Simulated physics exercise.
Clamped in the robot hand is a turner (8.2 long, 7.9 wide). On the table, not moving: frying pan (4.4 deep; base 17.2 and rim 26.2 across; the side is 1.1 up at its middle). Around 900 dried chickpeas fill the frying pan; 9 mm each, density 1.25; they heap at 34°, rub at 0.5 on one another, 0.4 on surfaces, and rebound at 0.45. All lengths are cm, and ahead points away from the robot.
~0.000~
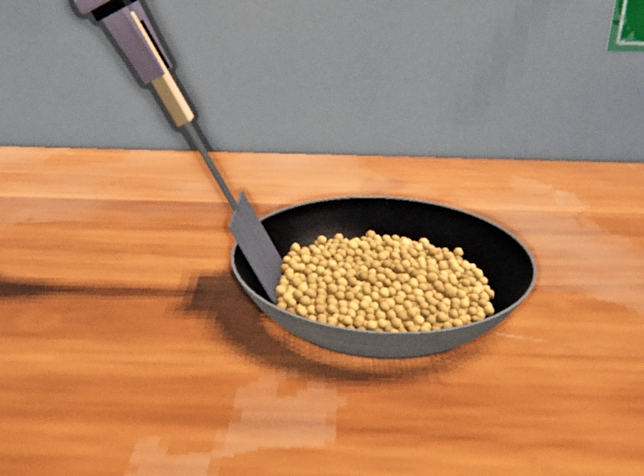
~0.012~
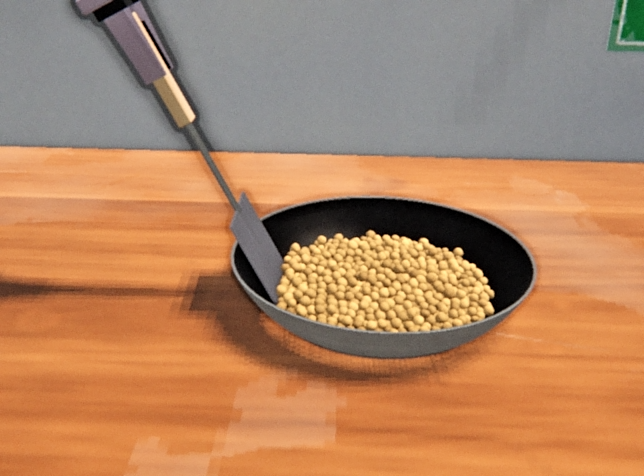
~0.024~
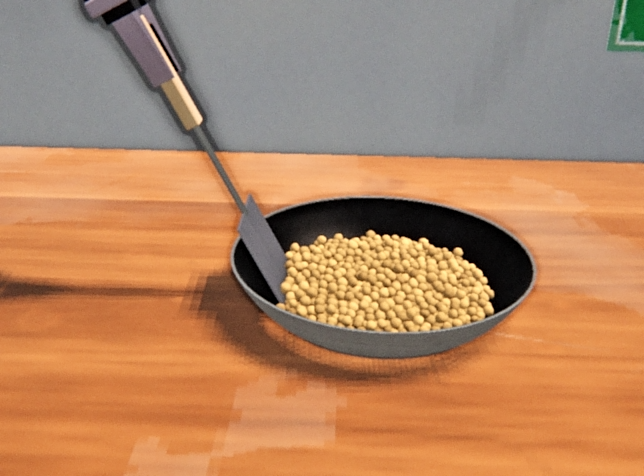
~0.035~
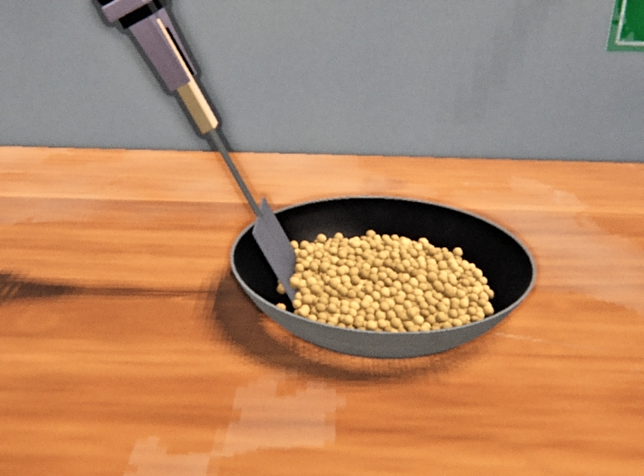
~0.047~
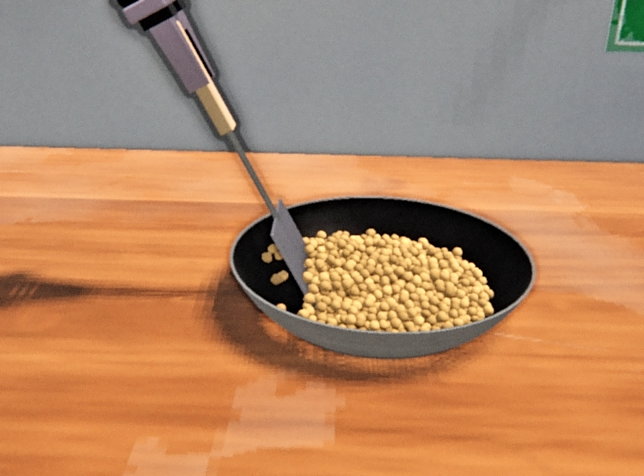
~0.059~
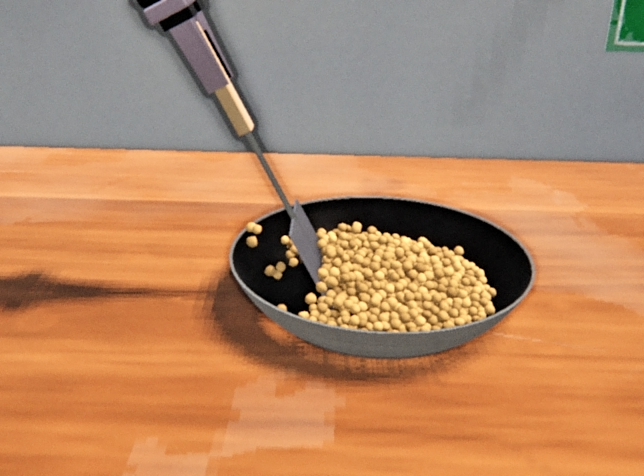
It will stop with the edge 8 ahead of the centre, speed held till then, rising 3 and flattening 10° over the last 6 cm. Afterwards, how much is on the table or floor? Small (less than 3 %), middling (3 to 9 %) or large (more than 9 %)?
Share on the table or floor: Large (more than 9 %).
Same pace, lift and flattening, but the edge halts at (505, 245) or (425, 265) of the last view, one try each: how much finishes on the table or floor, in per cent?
About 30 and 10 per cent.
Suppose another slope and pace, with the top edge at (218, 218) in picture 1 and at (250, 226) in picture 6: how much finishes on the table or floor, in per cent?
Some 5 per cent.
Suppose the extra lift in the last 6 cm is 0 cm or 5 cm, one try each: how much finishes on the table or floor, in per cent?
About 15 and 20 per cent.
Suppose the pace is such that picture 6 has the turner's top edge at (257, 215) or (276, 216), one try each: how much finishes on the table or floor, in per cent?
Some 0 and 15 per cent.
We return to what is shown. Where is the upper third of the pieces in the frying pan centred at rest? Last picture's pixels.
At about (460, 283).
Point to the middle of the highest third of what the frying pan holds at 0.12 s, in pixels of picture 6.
Around (419, 264).
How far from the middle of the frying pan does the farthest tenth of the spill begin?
Roughly 60 cm.
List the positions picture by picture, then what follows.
The turner top edge at (236, 208), sloping 63°; upper third of the load around (381, 278), from x 280 to 490, top at y 235; 900 in the frying pan, in the first frame.
The turner top edge at (237, 208), sloping 63°; upper third of the load around (381, 278), from x 280 to 490, top at y 235, in the second frame.
The turner top edge at (244, 211), sloping 63°; upper third of the load around (379, 277), from x 280 to 490, top at y 235, in the third frame.
The turner top edge at (259, 214), sloping 63°; upper third of the load around (370, 277), from x 280 to 490, top at y 235, in the fourth frame.
The turner top edge at (276, 216), sloping 63°; upper third of the load around (368, 273), from x 270 to 490, top at y 235, in the fifth frame.
The turner top edge at (293, 216), sloping 63°; upper third of the load around (370, 268), from x 250 to 490, top at y 225; 900 in the frying pan, in the sixth frame.
After 0.09 s, sloping 63°, highest piece 12 above the table; 897 in the frying pan, 3 on the blade or in flight.
After 0.12 s, sloping 60°, highest piece 17 above the table; 897 in the frying pan, 3 on the blade or in flight.
After 0.33 s, sloping 53°, highest piece 30 above the table; 687 in the frying pan, 170 on the table or floor, 43 on the blade or in flight.
After 1.38 s, sloping 53°, highest piece 4 above the table; 687 in the frying pan, 213 on the table or floor.
In the end, 687 in the frying pan, 213 on the table or floor. That is 24 % on the table or floor.
